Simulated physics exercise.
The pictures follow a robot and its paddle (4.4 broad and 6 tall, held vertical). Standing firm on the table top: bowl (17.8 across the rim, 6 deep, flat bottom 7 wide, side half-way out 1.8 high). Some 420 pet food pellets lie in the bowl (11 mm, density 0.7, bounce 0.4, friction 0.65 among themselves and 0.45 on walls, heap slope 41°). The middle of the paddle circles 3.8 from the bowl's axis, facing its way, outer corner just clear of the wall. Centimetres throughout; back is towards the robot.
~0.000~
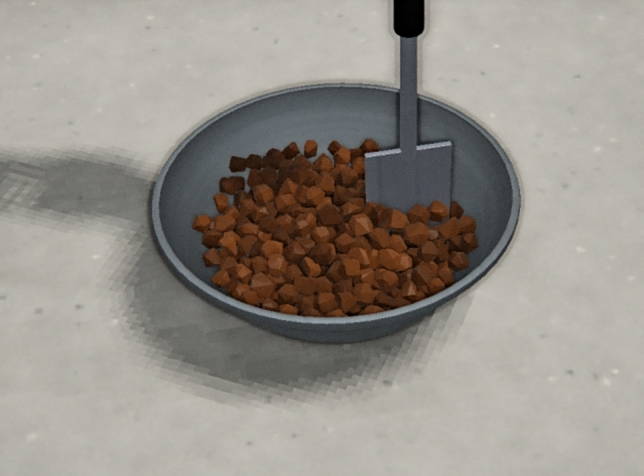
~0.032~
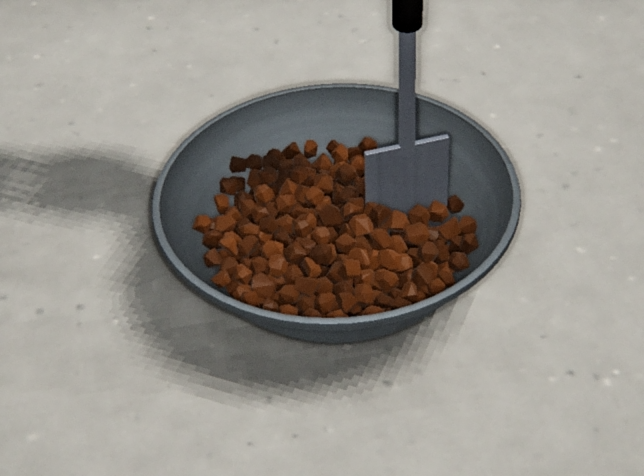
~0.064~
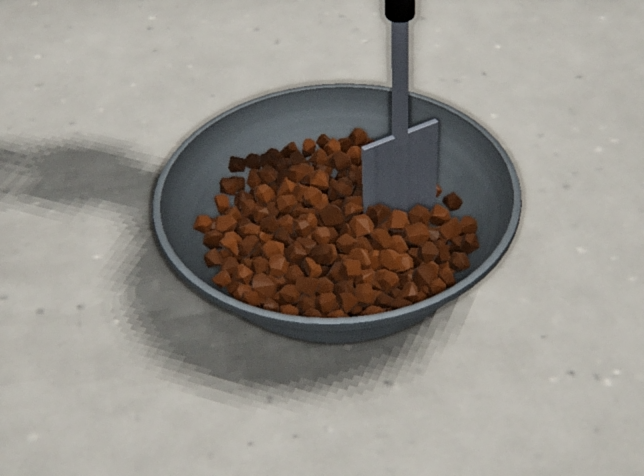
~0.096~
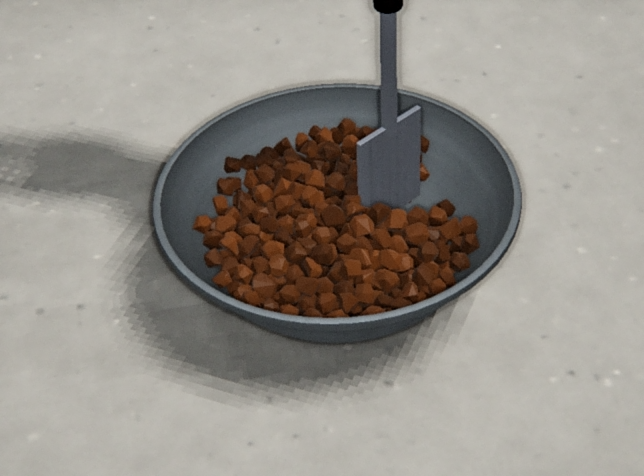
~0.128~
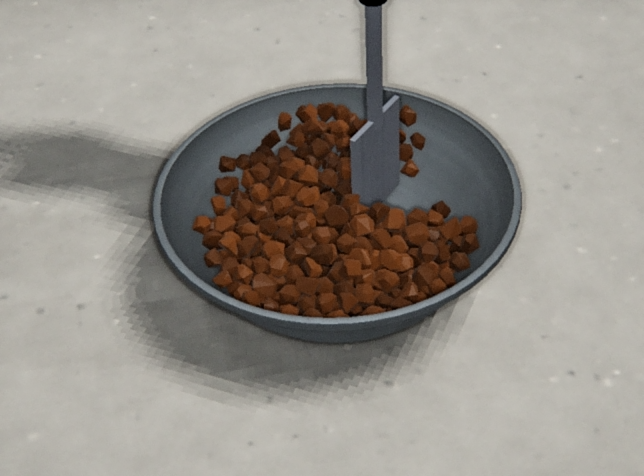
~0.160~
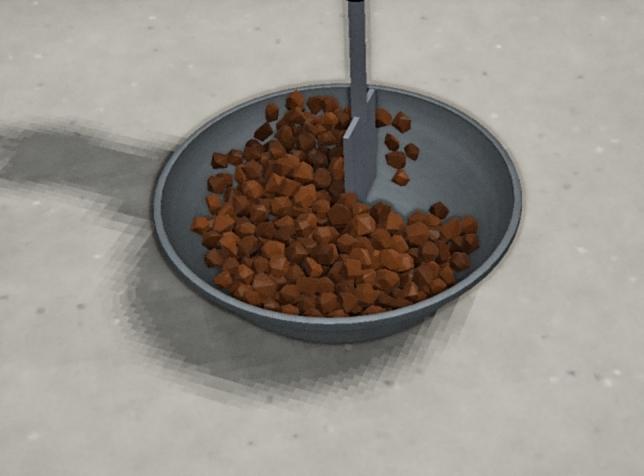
On a pale grey speckled surface, an upright paddle with a black handle sweeps leftward through a grey bowl of brown pellets, turning nearly edge-on as it pushes pellets toward the back rim and some scatter to its right.
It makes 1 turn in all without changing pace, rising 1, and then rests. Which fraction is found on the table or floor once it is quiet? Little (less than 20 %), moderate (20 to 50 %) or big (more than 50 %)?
On the table or floor the share is little, less than 20 %.
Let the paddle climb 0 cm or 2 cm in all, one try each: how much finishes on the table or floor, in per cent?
About 15 and 5 per cent.
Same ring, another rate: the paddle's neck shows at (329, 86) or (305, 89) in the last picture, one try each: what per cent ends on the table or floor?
Some 20 and 20 per cent.
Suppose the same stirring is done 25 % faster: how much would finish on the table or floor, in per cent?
It would be near 15 per cent.
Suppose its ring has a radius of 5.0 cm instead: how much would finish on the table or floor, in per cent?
It would be near 10 per cent.
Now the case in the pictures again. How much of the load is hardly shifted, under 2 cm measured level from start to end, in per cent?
Roughly 15 per cent.
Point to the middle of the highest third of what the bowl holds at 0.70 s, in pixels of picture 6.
Near (433, 233).
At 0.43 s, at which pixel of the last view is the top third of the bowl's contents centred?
Near (252, 250).
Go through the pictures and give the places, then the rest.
The first frame shows paddle neck at (408, 125), 0° round; upper third of the load around (324, 227), from x 200 to 470, top at y 150; 418 in the bowl.
The second frame shows paddle neck at (407, 120), 6° round; upper third of the load around (325, 224), from x 200 to 470, top at y 145.
The third frame shows paddle neck at (400, 110), 19° round; upper third of the load around (328, 220), from x 205 to 470, top at y 140.
The fourth frame shows paddle neck at (389, 101), 33° round; upper third of the load around (328, 215), from x 200 to 470, top at y 120.
The fifth frame shows paddle neck at (375, 94), 47° round; upper third of the load around (324, 204), from x 200 to 470, top at y 110.
The sixth frame shows paddle neck at (359, 89), 60° round; upper third of the load around (311, 200), from x 200 to 470, top at y 100; 418 in the bowl.
By 0.43 s, 177° round, highest piece 9 above the table; 404 in the bowl, 4 on the table or floor, 10 in flight or on the tool.
By 0.70 s, 293° round, highest piece 8 above the table; 369 in the bowl, 43 on the table or floor, 6 in flight or on the tool.
By 1.03 s, 0° round, highest piece 7 above the table; 361 in the bowl, 57 on the table or floor.
By 1.73 s, 0° round, highest piece 7 above the table; 361 in the bowl, 57 on the table or floor.
Final count, 361 in the bowl, 57 on the table or floor. That is 14 % on the table or floor.
